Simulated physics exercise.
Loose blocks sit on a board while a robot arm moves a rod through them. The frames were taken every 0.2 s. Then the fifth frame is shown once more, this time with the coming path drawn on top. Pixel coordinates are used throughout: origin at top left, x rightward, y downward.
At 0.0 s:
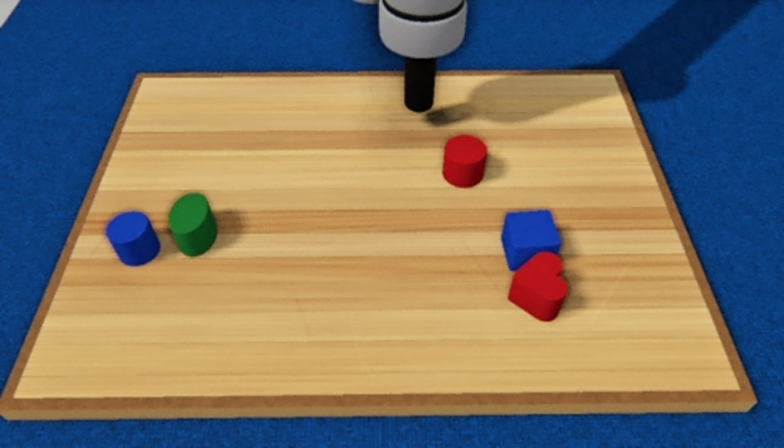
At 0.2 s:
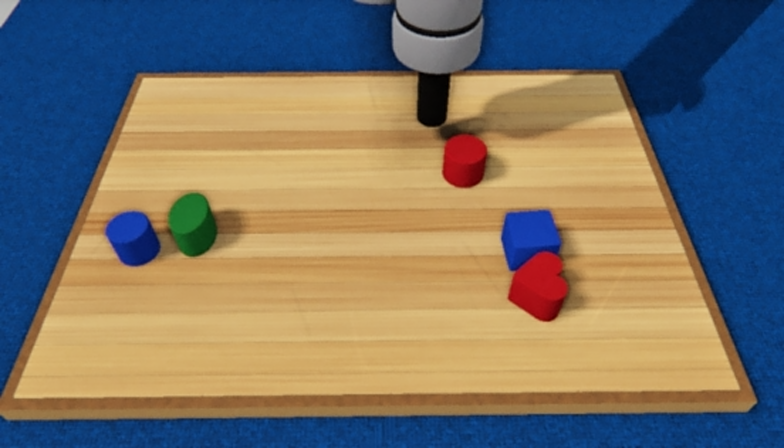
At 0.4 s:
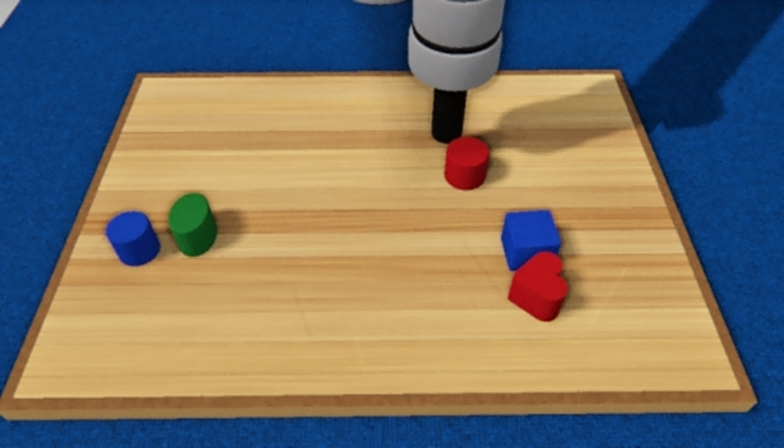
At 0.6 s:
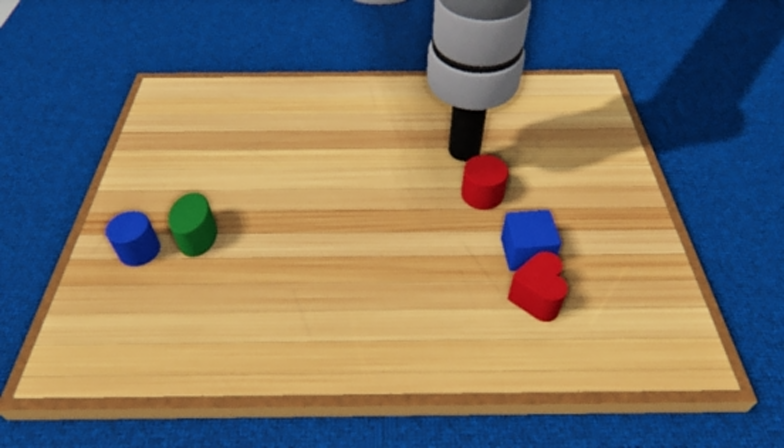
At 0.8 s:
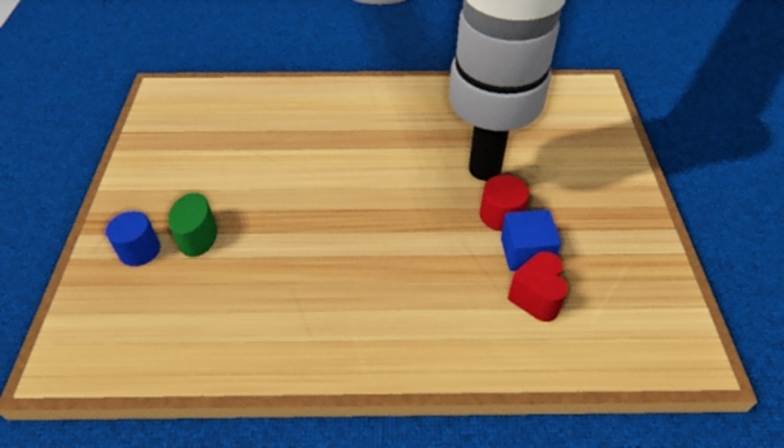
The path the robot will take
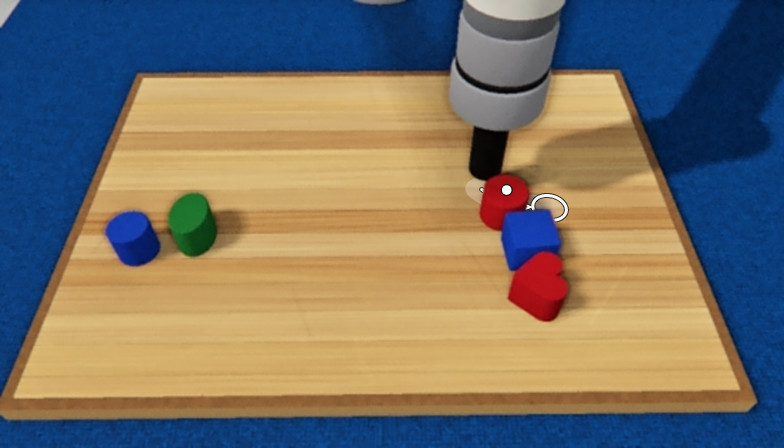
To begin with, a robot arm holds a black rod near the top of a wooden board, above a red disc, with a blue block and red heart below and blue and green blocks at left. The rod moves down and right, then pushes the red disc diagonally toward the blue block.
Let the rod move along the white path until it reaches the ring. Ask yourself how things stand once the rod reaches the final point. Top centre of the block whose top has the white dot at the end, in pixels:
It will likely be found at (546, 211).
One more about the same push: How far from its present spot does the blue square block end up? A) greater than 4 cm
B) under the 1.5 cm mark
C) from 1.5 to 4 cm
My pick is C.
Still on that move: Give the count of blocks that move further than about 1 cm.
I count three at least.
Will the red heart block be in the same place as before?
Short answer: No.
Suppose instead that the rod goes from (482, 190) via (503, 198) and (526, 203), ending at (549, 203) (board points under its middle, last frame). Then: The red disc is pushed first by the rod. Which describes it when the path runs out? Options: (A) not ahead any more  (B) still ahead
A (not ahead any more)
Drawn move, from (482, 190) over (501, 202) and (525, 207) to (550, 208); the dot is on the red disc.
The first path, step by step. Halfway along, rod (517, 187); red disc (527, 211); blue square block (543, 247), turned 15° anticlockwise; red heart block (553, 288), turned 20° clockwise.
At the end, rod (555, 189); red disc (546, 211); blue square block (547, 251); red heart block (555, 290), turned 25° clockwise.
